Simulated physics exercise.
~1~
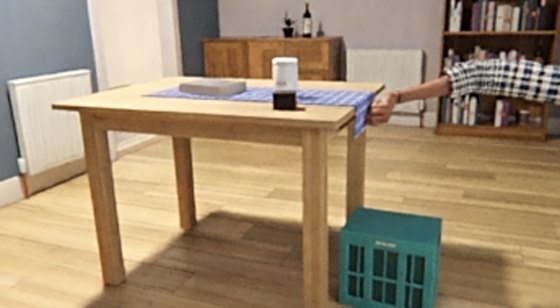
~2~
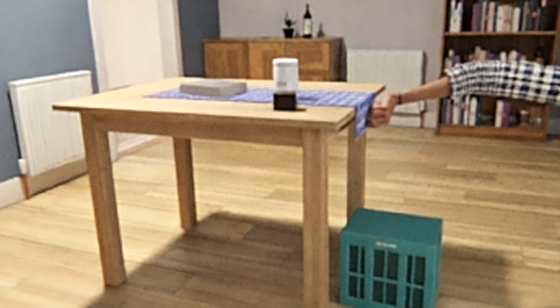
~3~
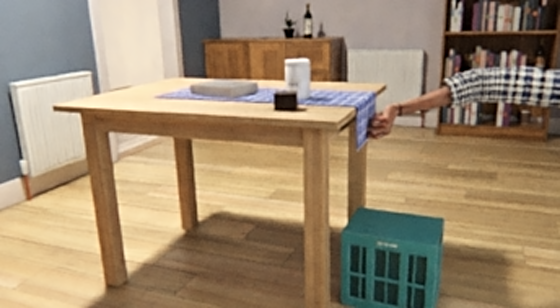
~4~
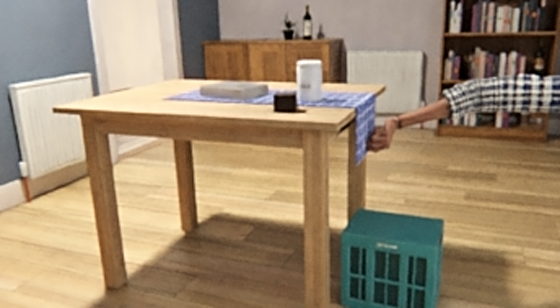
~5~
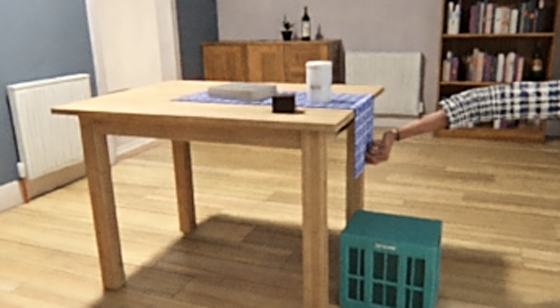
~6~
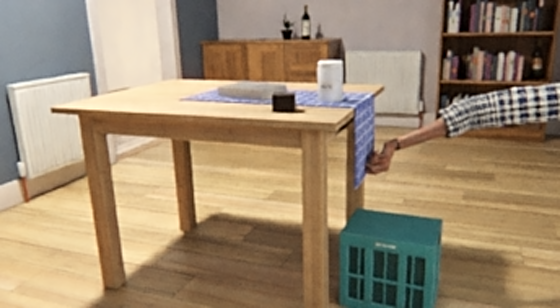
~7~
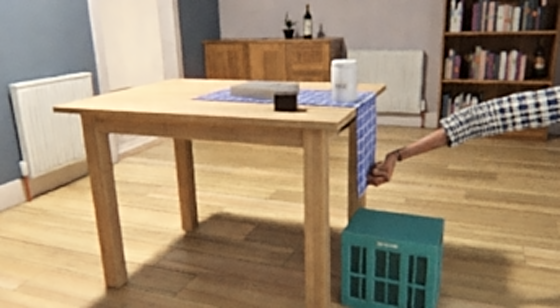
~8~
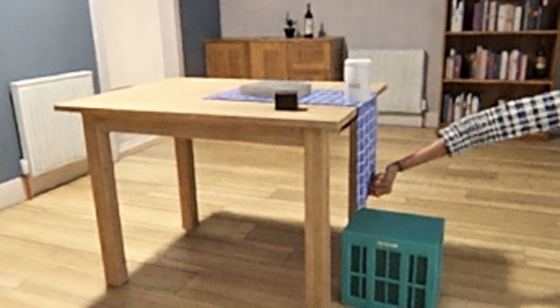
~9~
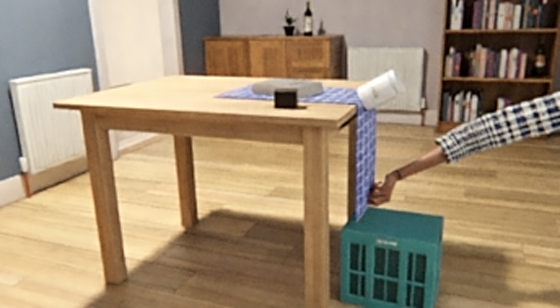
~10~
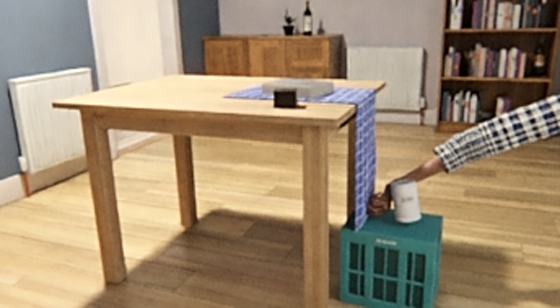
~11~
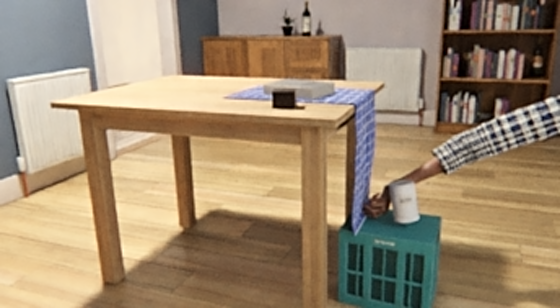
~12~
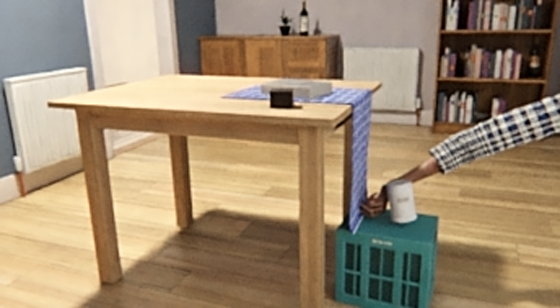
In a room with a wooden floor, a bookcase and a low cabinet at the back, a slightly swaying camera looks at a wooden table. A blue checked tea towel lies over its right end, with a grey book, a white jar and a small black block on top, and a turquoise crate stands below. A hand reaching from the right draws the hanging end steadily downward, carrying the book and jar rightward while the block stays put. The jar tips over the edge and drops, ending upside down by the hand at the crate. The towel stops, with book and block still on the table.
